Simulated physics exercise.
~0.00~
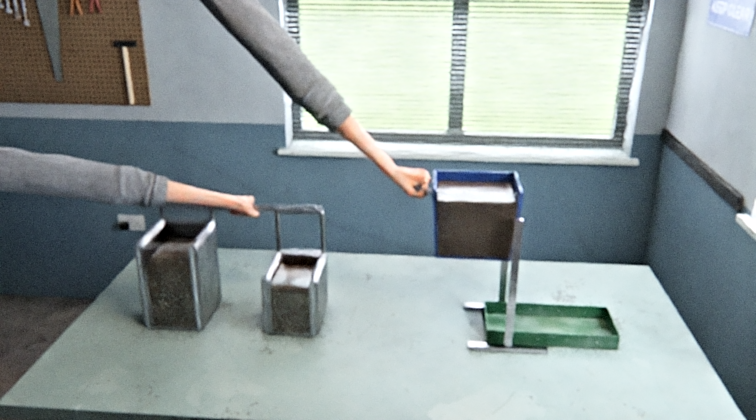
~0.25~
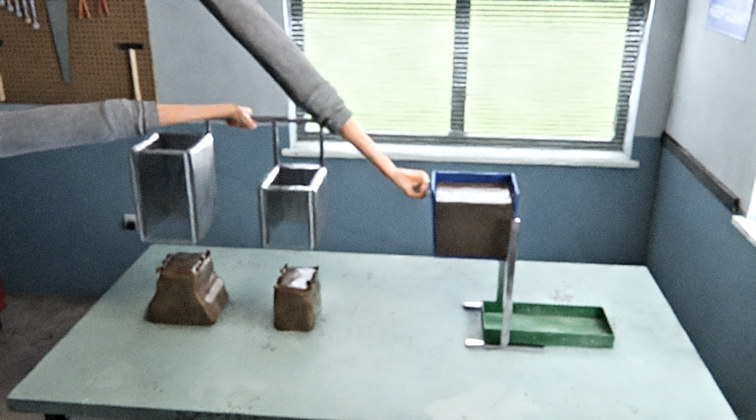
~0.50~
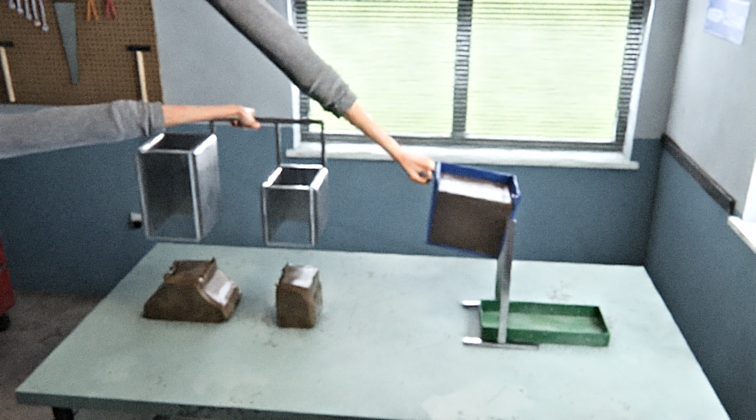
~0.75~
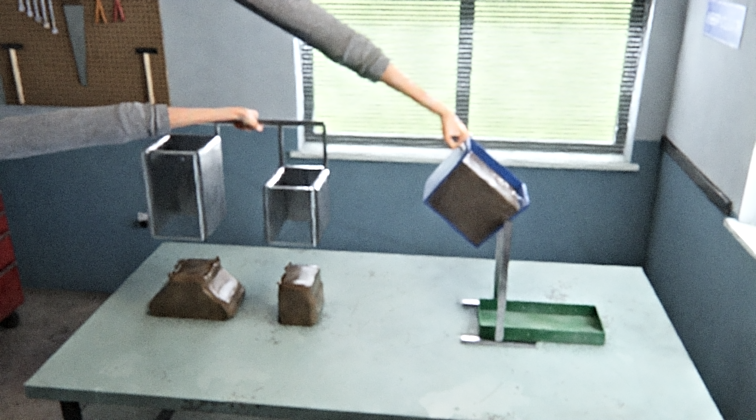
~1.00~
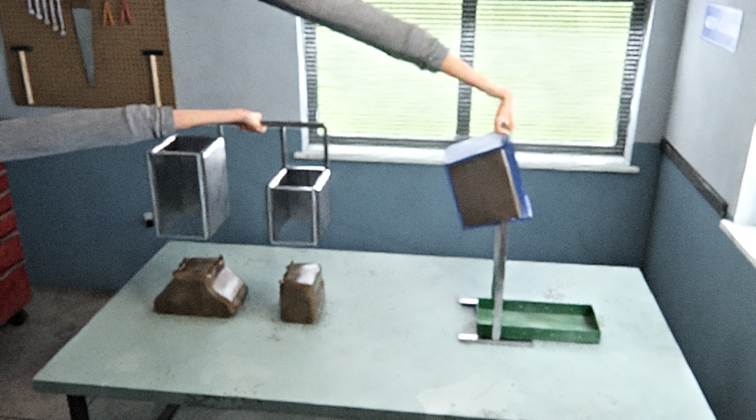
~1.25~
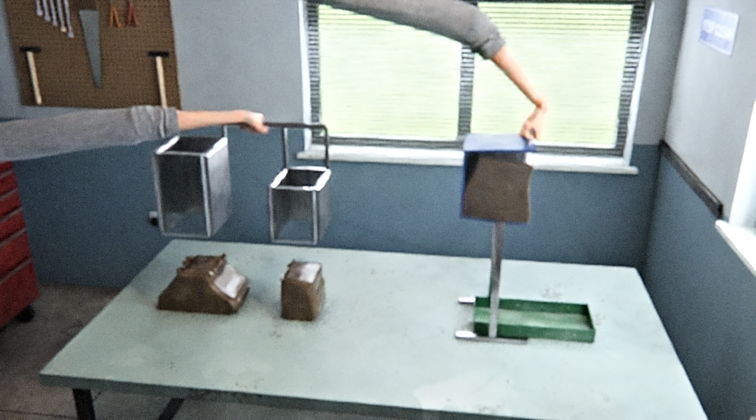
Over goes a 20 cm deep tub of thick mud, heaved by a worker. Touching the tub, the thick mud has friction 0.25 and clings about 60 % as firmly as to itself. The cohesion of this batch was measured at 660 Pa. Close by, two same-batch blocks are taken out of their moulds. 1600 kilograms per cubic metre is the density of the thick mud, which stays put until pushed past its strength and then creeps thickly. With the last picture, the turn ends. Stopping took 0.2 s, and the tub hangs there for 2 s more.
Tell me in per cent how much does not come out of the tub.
Something like 43 per cent stays in.
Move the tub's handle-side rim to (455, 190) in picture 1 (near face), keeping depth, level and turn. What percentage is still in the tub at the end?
I'd say around 75 percent would remain in the tub at the end.
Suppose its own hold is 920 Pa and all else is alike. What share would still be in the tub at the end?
I'd guess around 55 in a hundred.
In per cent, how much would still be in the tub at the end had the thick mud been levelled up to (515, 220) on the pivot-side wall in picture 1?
Roughly 70 per cent would still be in the tub at the end.
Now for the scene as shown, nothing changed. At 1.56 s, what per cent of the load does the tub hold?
Roughly 50 per cent.
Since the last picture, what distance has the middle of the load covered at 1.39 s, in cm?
Close to 5 centimetres.
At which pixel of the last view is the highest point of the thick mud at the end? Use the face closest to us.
The highest point is near (487, 192) in the last picture.
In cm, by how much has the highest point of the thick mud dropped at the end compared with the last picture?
About 11 cm.
After 1.39 s, the tub is at 91 degrees and holds 78 %.
After 1.56 s, the tub is at 91 degrees and holds 52 %.
After 1.73 s, the tub is at 91 degrees and holds 43 %.
After 1.90 s, the tub is at 91 degrees and holds 43 %.
After 3.25 s, at the end, the tub is at 91 degrees and holds 43 %.
